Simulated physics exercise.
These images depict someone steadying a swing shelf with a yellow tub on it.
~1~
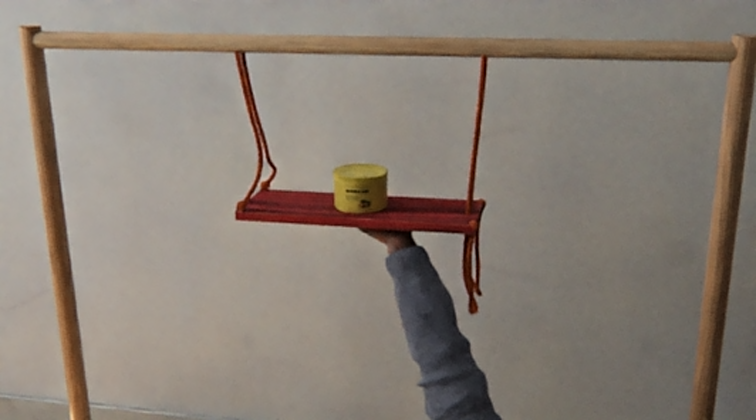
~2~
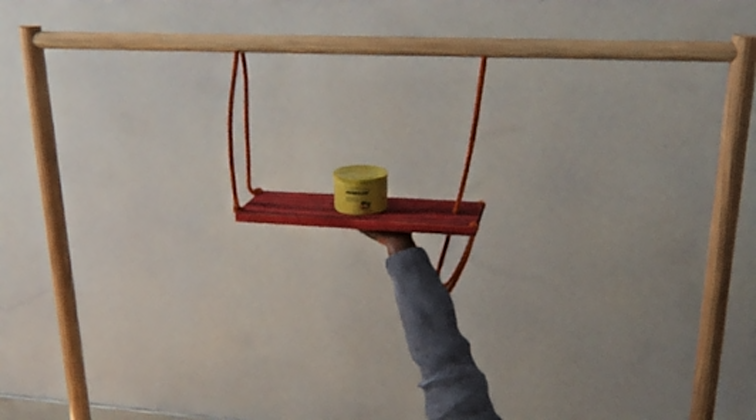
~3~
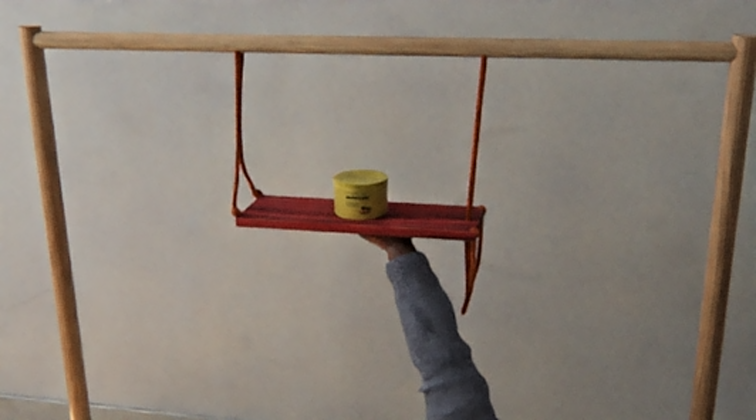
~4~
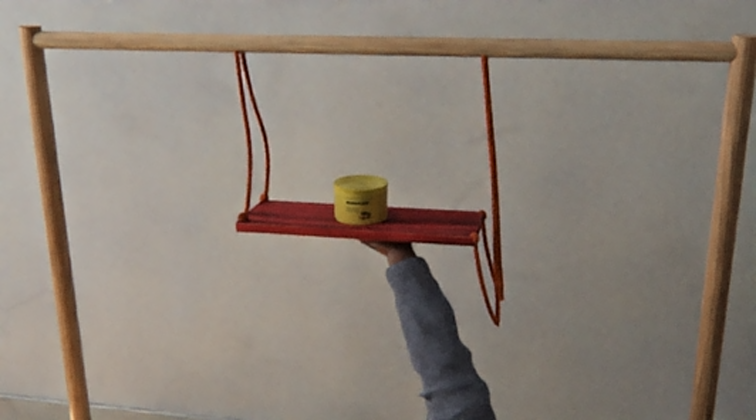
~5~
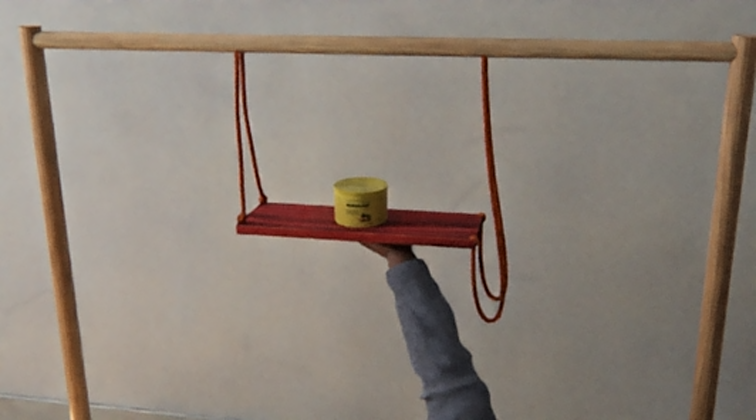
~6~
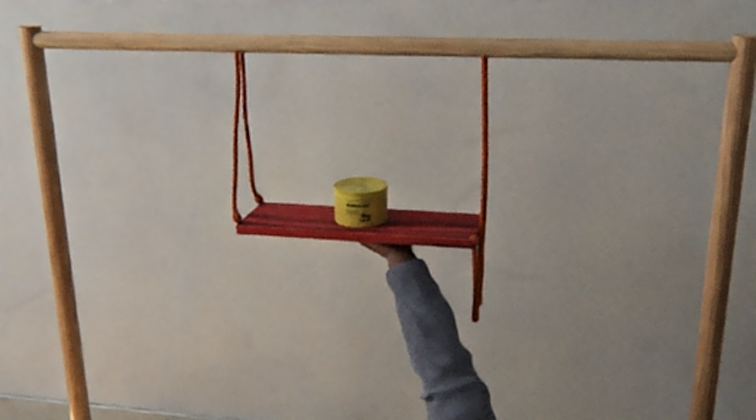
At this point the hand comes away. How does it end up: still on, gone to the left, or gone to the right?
It ends up gone to the right.
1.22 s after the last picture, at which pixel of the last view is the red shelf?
At about (382, 294).
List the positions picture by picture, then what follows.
In the first frame, yellow tub (361, 188); red shelf (352, 223).
In the second frame, yellow tub (361, 189).
In the third frame, yellow tub (361, 194).
In the fourth frame, yellow tub (361, 200); red shelf (352, 235).
In the fifth frame, yellow tub (361, 202).
In the sixth frame, yellow tub (361, 202); red shelf (352, 237); left cords almost straight; right cords slack, hanging in a loop.
Then, 0.60 s later than the last view, board tipped 39° down to the right; tub falling.
Then, 1.22 s later than the last view, board tipped 53° down to the right; tub on the floor.
Finally, board tipped 47° down to the right; tub on the floor. The yellow tub tumbles from the right end.
